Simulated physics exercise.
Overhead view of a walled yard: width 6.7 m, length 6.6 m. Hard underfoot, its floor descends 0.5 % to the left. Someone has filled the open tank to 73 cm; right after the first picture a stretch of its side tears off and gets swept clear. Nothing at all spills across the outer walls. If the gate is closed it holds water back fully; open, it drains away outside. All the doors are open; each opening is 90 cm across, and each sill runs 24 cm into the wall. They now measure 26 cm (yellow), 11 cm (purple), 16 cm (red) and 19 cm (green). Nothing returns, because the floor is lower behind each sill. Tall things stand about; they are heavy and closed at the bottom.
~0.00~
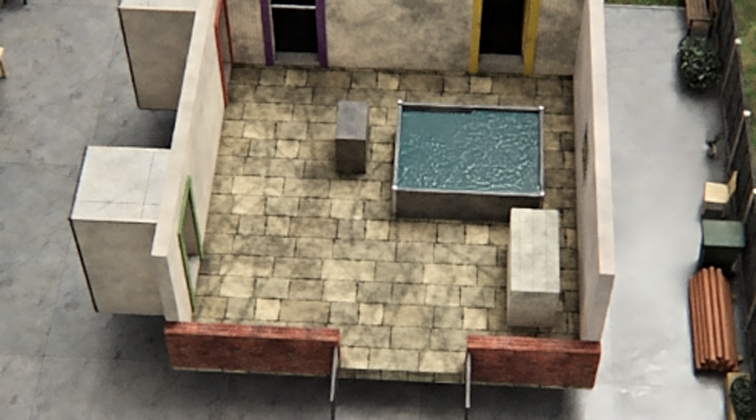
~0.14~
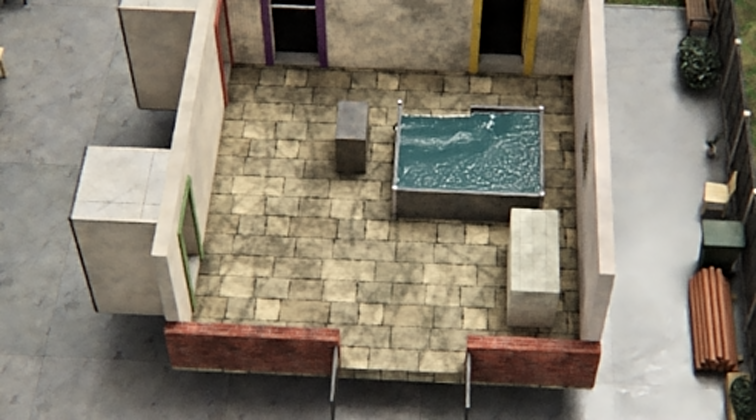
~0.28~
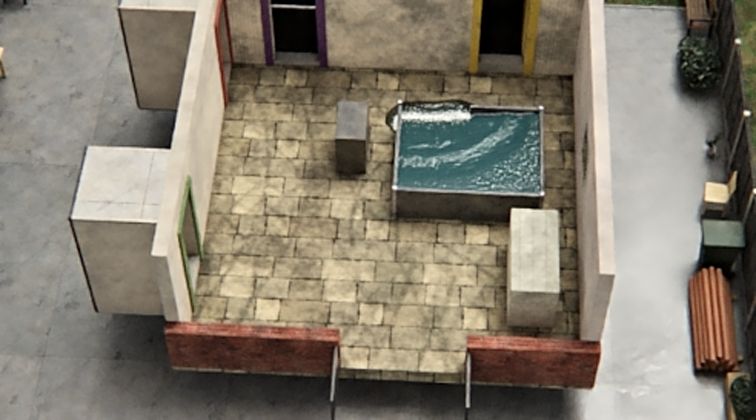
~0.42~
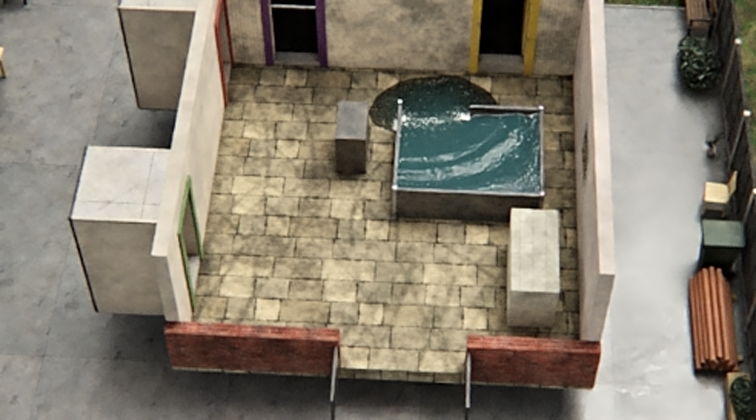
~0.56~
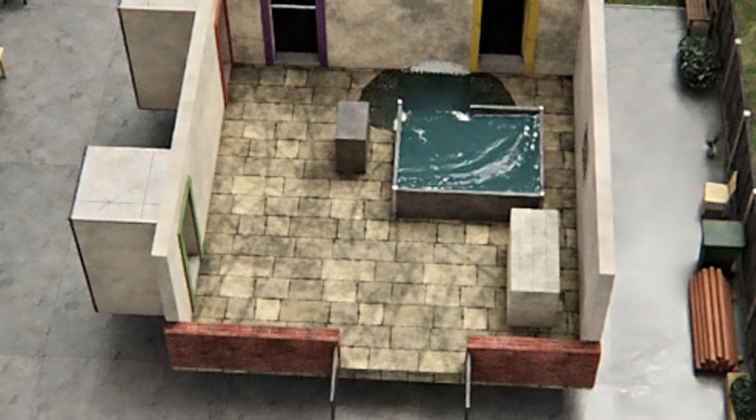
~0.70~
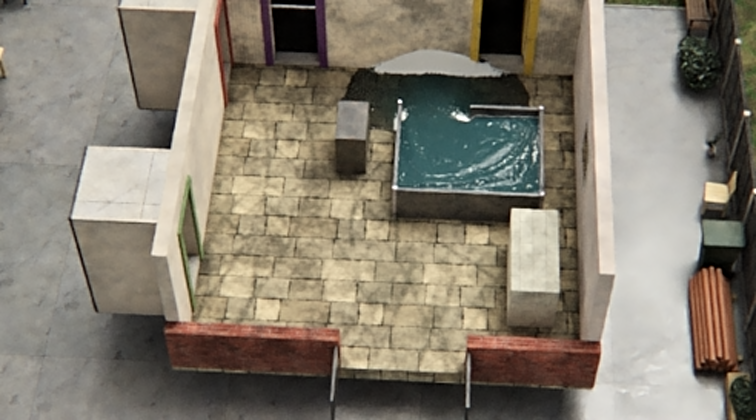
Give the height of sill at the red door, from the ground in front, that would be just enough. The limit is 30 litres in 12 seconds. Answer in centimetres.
Close to 31 cm.
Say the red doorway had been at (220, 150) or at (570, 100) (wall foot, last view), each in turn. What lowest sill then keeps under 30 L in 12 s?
You'd want about 11.0 cm there first, then about 24 cm.
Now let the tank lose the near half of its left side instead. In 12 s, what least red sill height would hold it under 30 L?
You'd want it roughly 13.0 centimetres tall.
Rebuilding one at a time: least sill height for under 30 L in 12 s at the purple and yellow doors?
Roughly 8.0 cm for the purple door and roughly 17 cm for the yellow door.
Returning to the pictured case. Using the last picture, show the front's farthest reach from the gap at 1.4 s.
The farthest wet point is roughly at (268, 68) in the last view.
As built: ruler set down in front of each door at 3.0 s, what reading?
In cm - yellow: 20, purple: 12, red: 34, green: 0.
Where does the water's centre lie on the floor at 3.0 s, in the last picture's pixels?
Centre of the water: Approx. (437, 139) px.
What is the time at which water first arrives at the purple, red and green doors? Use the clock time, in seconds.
Purple = 1.2 s, red = 1.8 s, green = 3.6 s.
After 1.4 s water covers 15 % of the floor, deepest (52 cm) near (433, 74); it has not reached the red door.
After 3.0 s water covers 40 % of the floor, deepest (34 cm) near (231, 73); 34 cm at the red door, 133 litres in over its 16 cm sill.
After 12.0 s water covers 100 % of the floor, deepest (14 cm) near (217, 221); 12 cm at the red door, 269 litres in over its 16 cm sill.
At the red door as built, the water arrived by 1.8 s and peaked near 37 cm at 2.6 s.
Run again over the same 12 s with other heights there, 56 litres in over 27.5 cm, 6 litres over 37.5 cm. The limit of 30 litres is kept from about 31 cm up.
